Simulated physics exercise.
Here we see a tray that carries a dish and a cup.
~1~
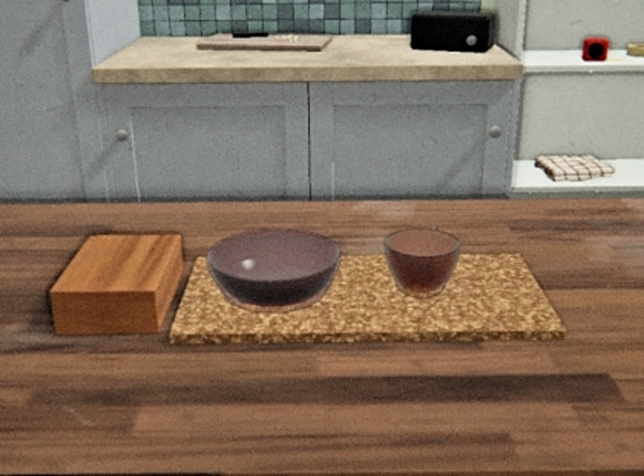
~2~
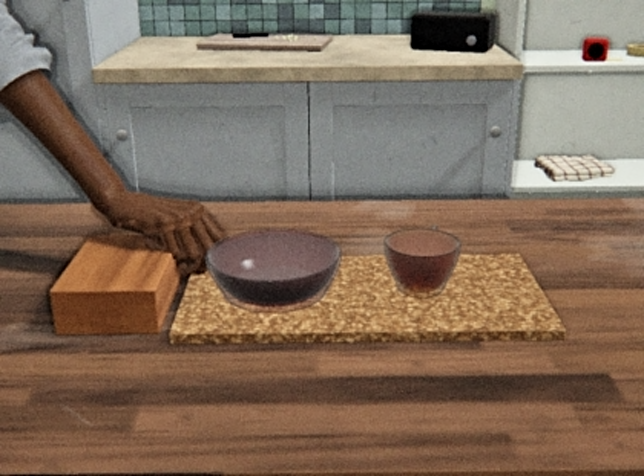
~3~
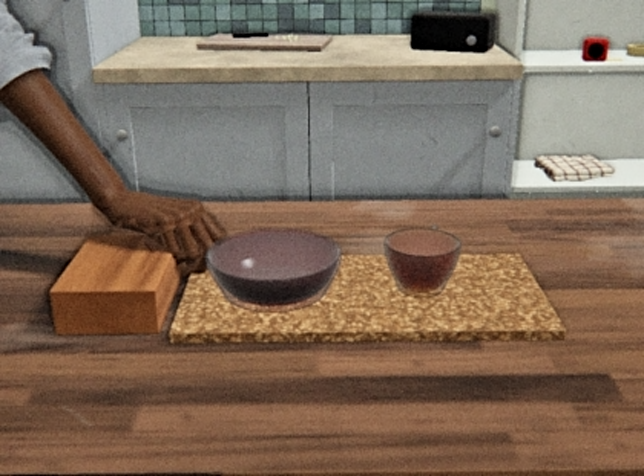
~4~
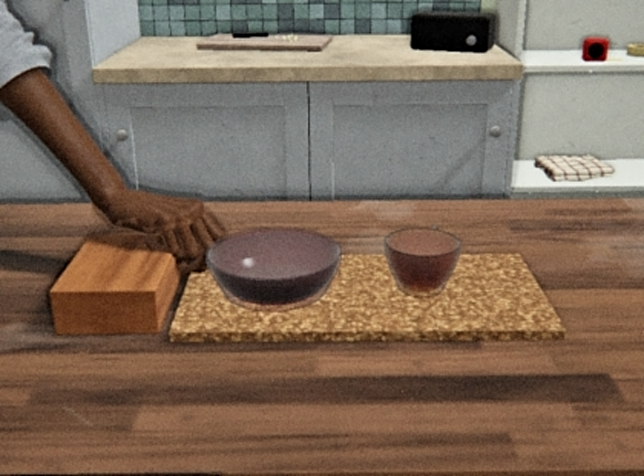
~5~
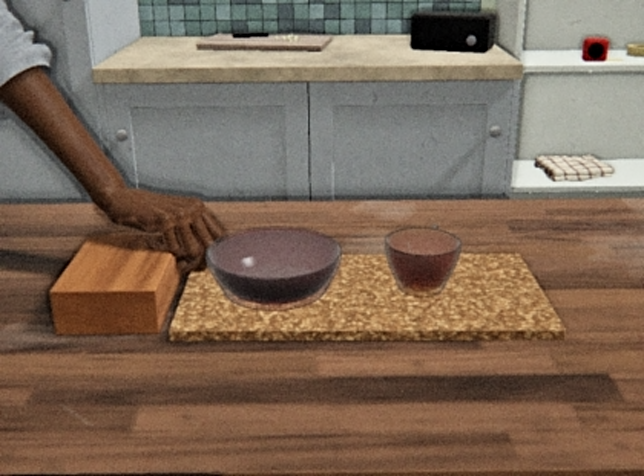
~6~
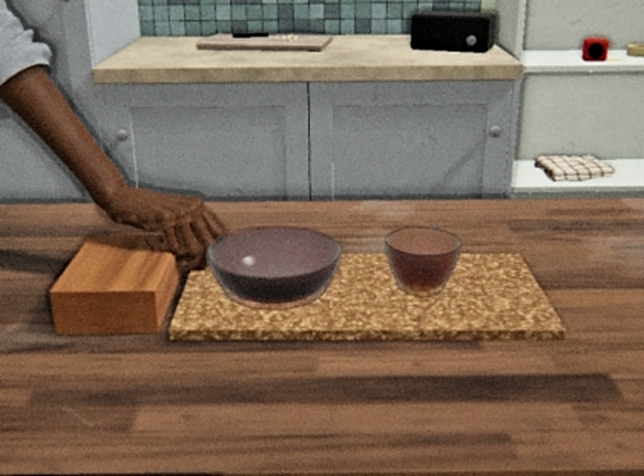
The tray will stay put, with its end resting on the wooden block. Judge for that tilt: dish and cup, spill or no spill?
Dish: Spill; cup: Spill.
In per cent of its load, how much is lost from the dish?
Roughly 22 percent of it.
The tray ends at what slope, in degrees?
About 8 degrees.
A moment on, the tray slopes by about 4°; dish, a puddle lies under it; cup, a puddle lies under it.
Further on, the tray slopes by about 9°; dish, a puddle lies under it; cup, a puddle lies under it.
When it is over, the tray slopes by about 8°, resting on the wooden block; dish, a puddle lies under it; cup, a puddle lies under it.
